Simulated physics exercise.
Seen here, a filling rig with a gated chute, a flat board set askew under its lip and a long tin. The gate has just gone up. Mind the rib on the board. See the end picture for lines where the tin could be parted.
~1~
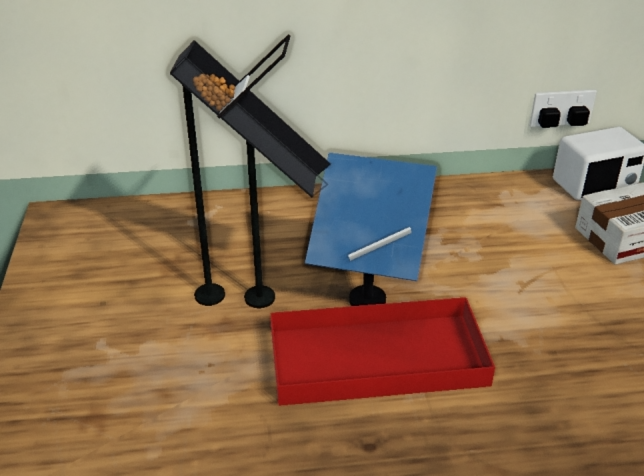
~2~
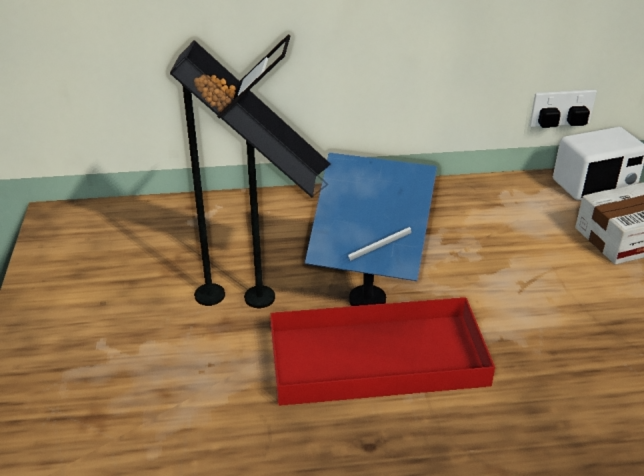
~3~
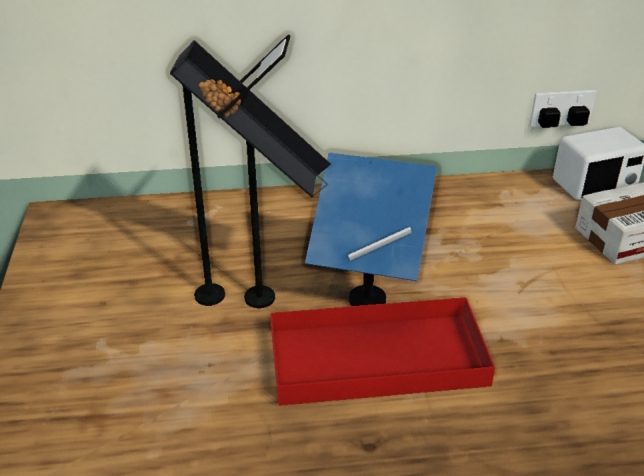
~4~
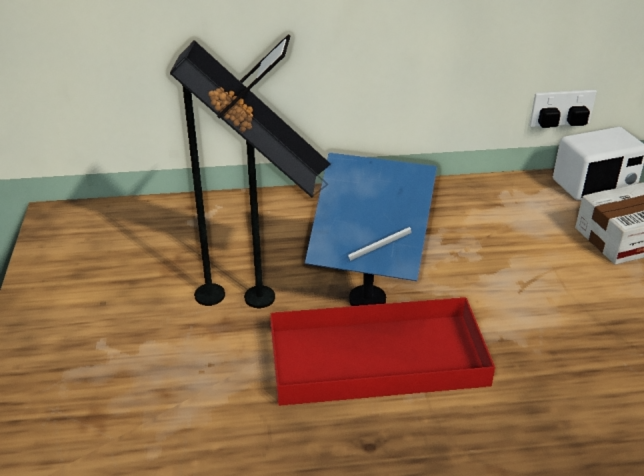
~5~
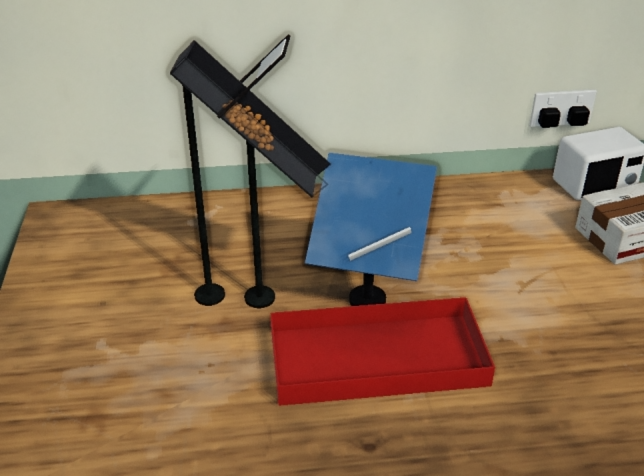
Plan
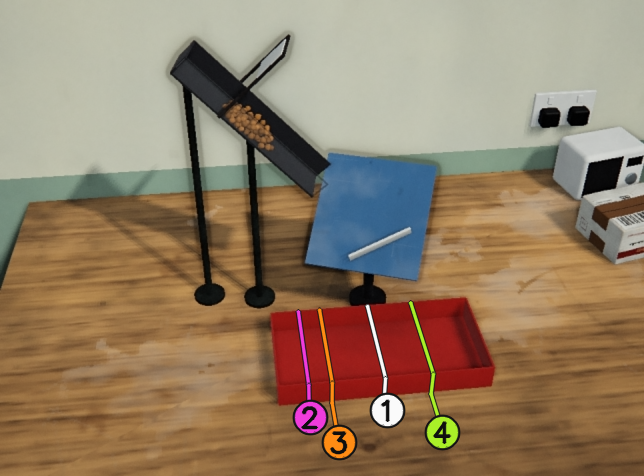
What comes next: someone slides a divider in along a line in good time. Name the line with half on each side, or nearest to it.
I would pick line 3.
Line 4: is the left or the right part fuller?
The left side.
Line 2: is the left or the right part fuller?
More lands on the right.
On the marked copy, line 1 crosses the front rim at (385, 377); line 2 crosses the front rim at (308, 384); line 3 crosses the front rim at (332, 382); line 4 crosses the front rim at (433, 373).
With 1, of what is caught, the bulk on the left of the divider, a small share on the right.
With 2, of what is caught, only a few on the left of the divider, all but a few on the right.
With 3, of what is caught, close to a third on the left of the divider, close to two thirds on the right.
With 4, of what is caught, all but a few on the left of the divider, a small share on the right.
